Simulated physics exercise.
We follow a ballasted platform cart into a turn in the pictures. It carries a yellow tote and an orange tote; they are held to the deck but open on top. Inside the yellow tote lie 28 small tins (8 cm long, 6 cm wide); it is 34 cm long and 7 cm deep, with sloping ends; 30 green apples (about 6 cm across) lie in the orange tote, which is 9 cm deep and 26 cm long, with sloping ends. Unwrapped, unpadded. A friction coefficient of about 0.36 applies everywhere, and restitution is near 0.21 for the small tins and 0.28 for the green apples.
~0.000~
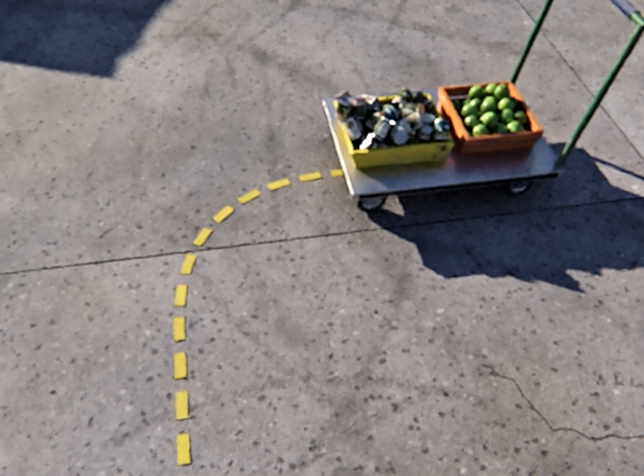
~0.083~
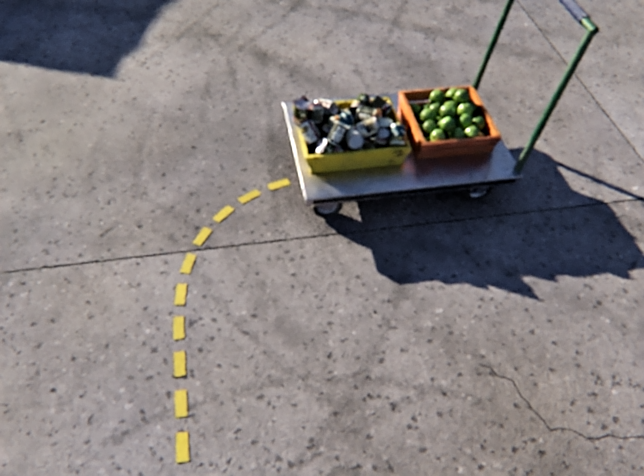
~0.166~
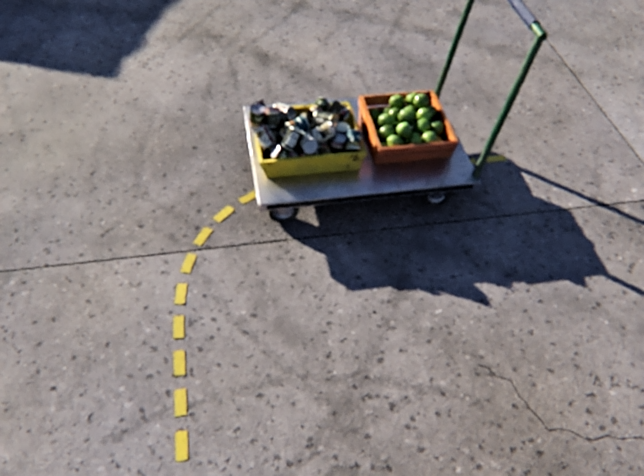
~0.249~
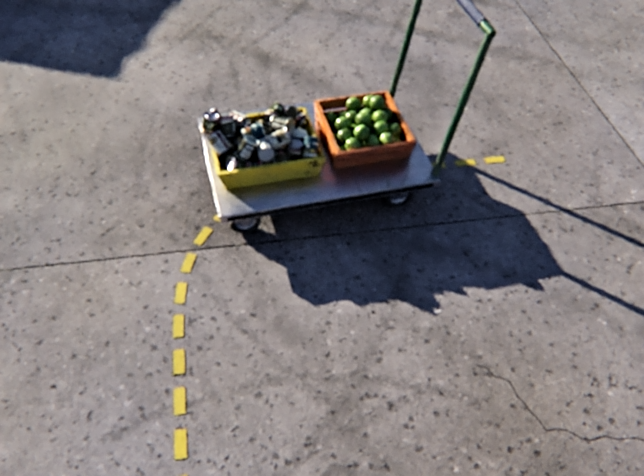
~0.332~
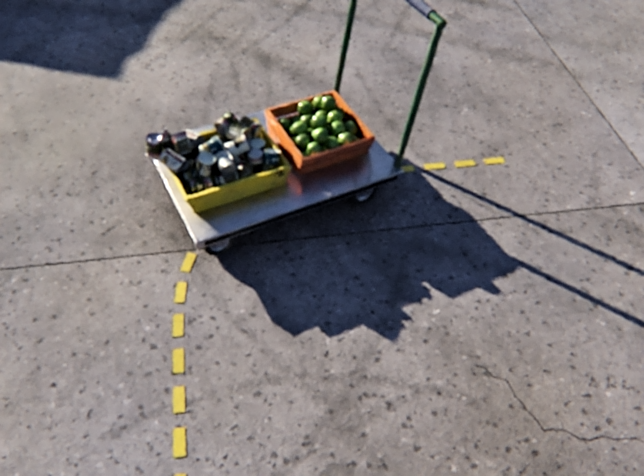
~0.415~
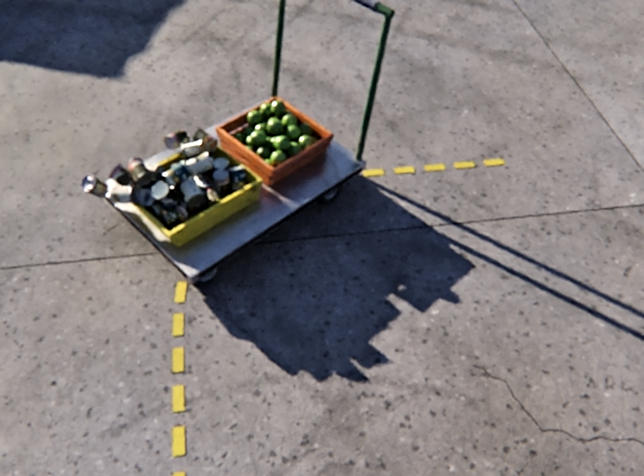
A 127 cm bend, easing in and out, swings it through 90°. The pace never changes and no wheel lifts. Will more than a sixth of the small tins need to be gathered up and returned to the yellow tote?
Yes.
After 0.46 s, the yellow tote is down by 4 of 28 and the orange tote has all 30.
After 0.58 s, the yellow tote is down by 7 of 28 and the orange tote has all 30.
After 0.76 s, the yellow tote is down by 9 of 28 and the orange tote is down by 1 of 30.
When it is over (at 1.21 s), the yellow tote is down by 9 of 28 and the orange tote is down by 1 of 30. Asked share, 9 of 28, 32 per cent.
